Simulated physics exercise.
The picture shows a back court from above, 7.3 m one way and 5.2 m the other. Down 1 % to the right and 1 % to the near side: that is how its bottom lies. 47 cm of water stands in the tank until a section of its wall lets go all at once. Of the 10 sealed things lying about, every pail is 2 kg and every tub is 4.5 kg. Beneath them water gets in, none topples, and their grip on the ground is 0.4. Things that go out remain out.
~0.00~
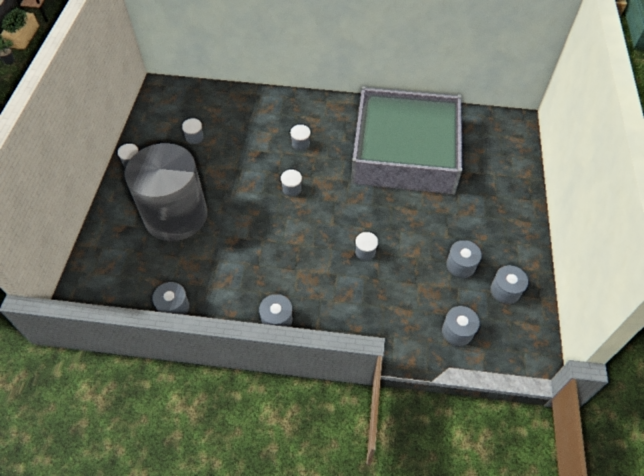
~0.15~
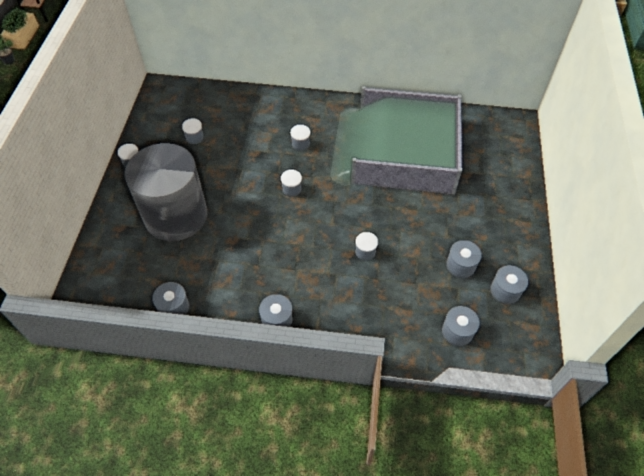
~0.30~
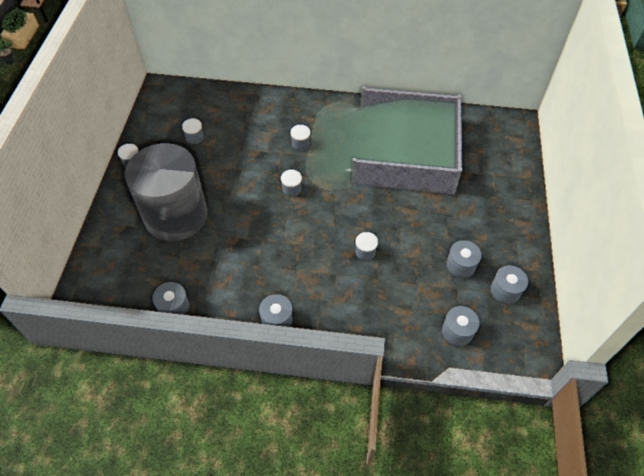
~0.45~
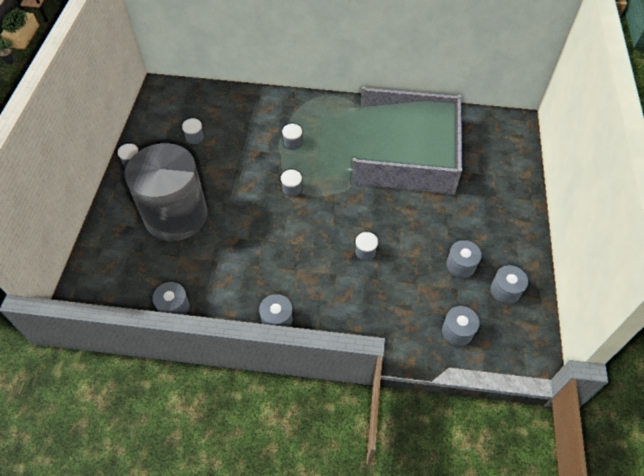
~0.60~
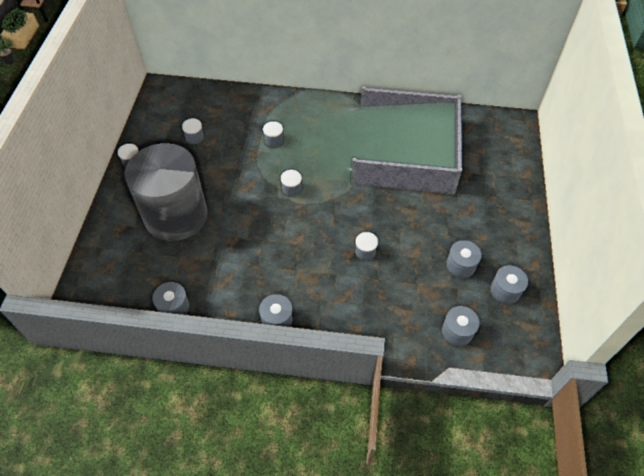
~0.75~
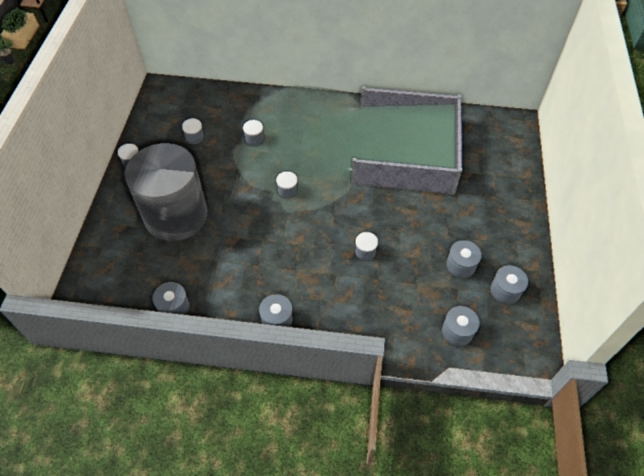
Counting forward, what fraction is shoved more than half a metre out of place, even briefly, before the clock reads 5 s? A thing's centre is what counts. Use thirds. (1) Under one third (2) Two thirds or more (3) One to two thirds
3.
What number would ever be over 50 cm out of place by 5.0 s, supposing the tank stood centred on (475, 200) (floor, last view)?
In that case the number is 6.
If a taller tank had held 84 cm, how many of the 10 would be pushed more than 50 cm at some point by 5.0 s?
Then the count would be 6.
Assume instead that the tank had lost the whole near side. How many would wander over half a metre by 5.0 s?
Count: 6.
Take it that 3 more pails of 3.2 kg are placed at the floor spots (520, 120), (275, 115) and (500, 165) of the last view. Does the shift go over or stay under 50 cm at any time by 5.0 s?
Order as given: Stays inside it, goes farther, stays inside it.
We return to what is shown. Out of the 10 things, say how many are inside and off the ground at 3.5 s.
Count: 5.
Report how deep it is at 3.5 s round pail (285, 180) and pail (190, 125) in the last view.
Some 4 cm at the first, some 17 cm at the second.
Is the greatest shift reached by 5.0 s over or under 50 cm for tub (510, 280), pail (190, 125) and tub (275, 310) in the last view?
First falling below it, second exceeding it, third falling below it.
After 1.1 s 2 of 10 are over 50 cm from their spots; 0 afloat.
After 2.2 s 3 of 10 are over 50 cm from their spots; 3 afloat.
After 3.5 s 4 of 10 are over 50 cm from their spots; 5 afloat.
After 5.0 s 4 of 10 are over 50 cm from their spots, and 4 have been at some point; 5 afloat.
